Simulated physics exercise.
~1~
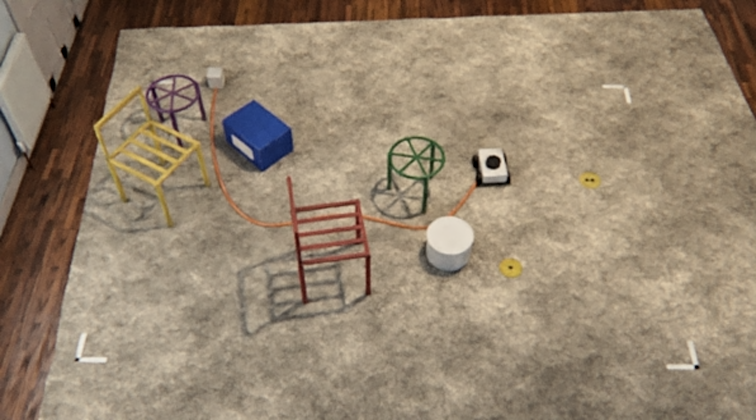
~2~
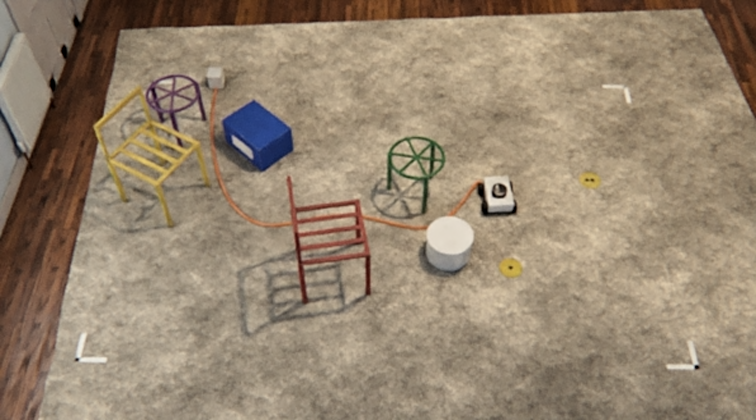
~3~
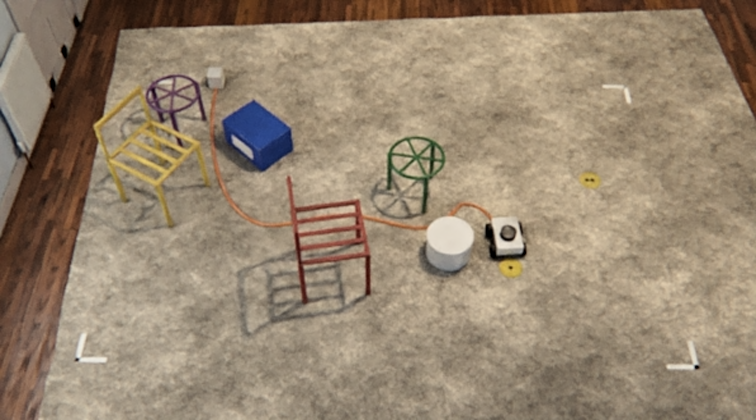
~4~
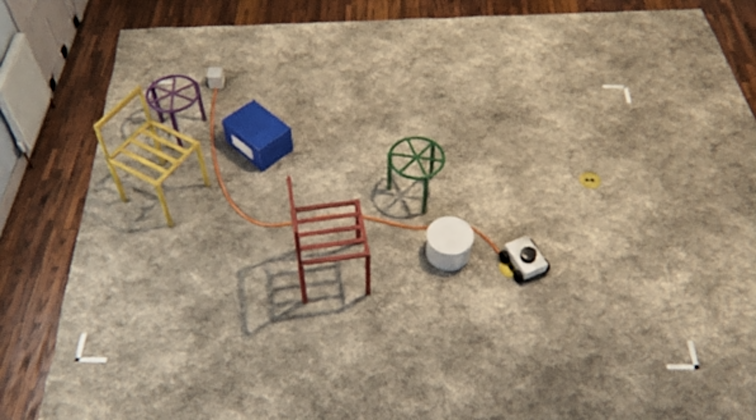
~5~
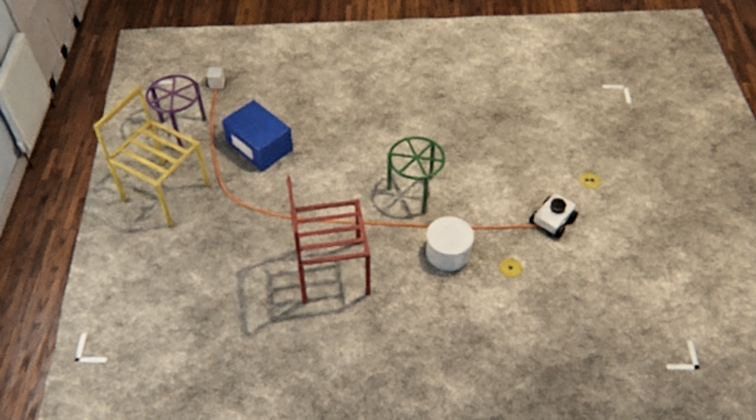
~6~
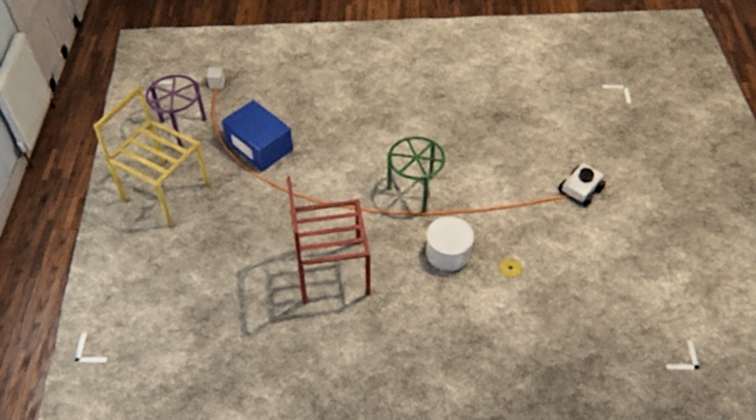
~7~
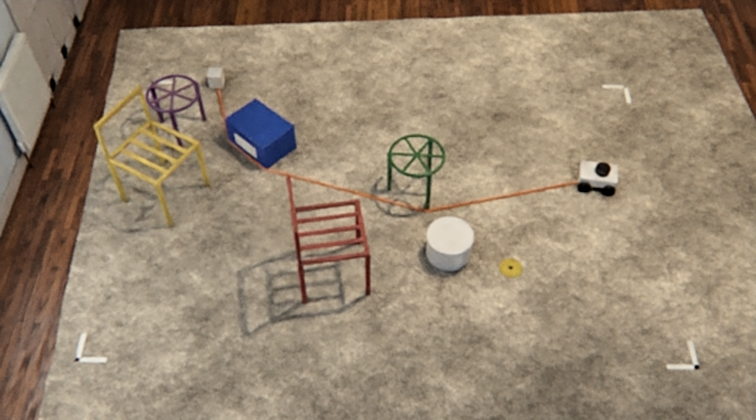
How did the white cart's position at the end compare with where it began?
It began just to the right of the green stool and ended much farther right, slightly lower down, by the yellow mark on the right.
A red chair, a yellow chair, stools, a bin and a box stood on a mat while a small white cart trailing an orange lead rolled down to one yellow mark, then up and right to another, tightening the lead and slightly shifting the blue box.
